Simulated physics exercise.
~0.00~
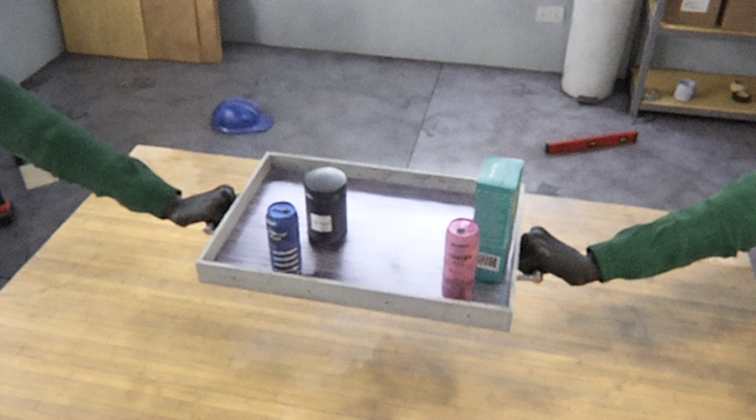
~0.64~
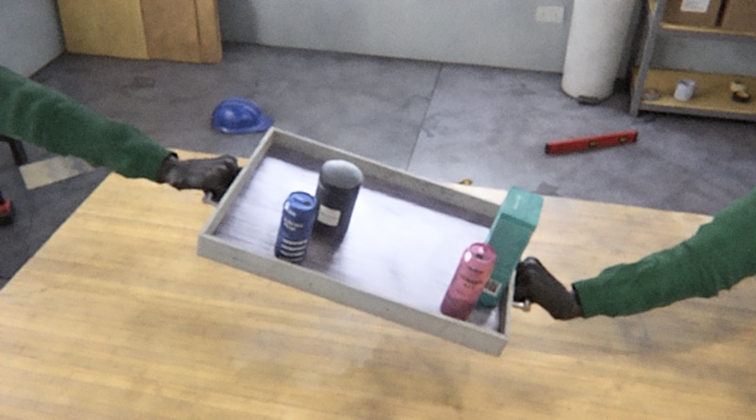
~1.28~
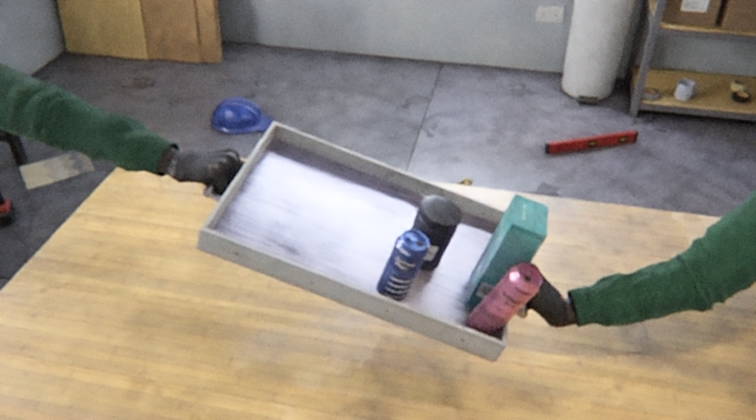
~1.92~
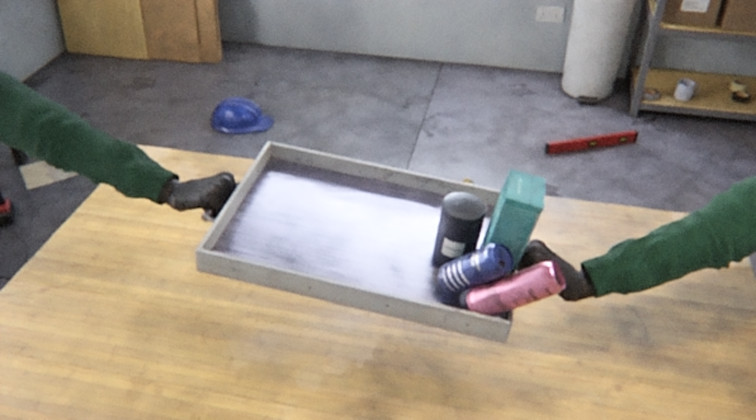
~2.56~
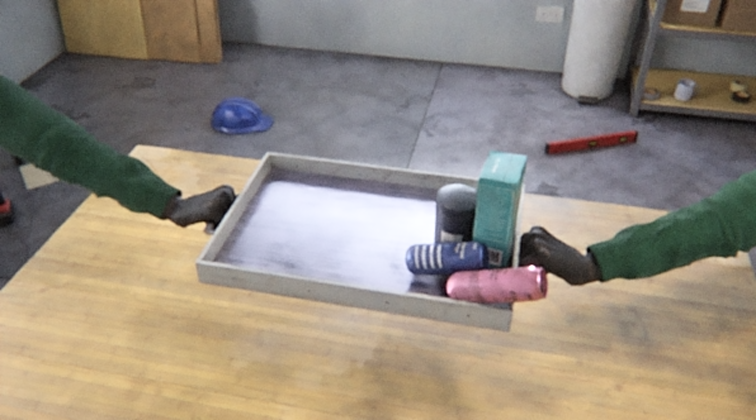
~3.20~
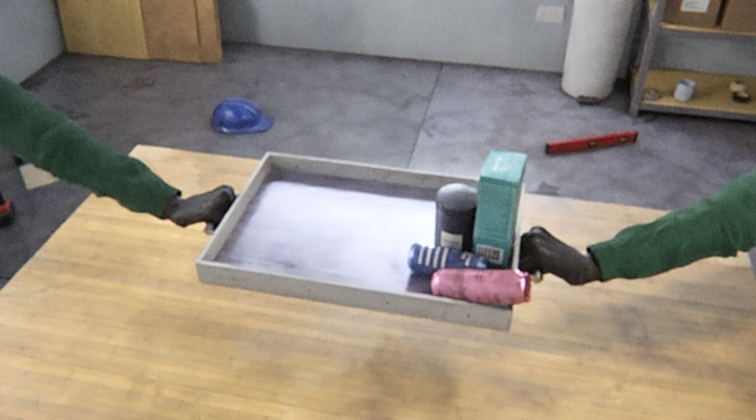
To begin with, two gloved hands hold a shallow rimmed tray level above a wooden table, with a blue can and a black jar standing toward the left and a pink can and a turquoise carton at the right. The hands tip the tray so its right edge dips, and the items lean with it. The black jar and blue can slide across to the right, close to the others. As the tray comes back toward level, both cans topple. It ends level, with the cans lying on their sides near the right end and the jar and carton upright behind them.
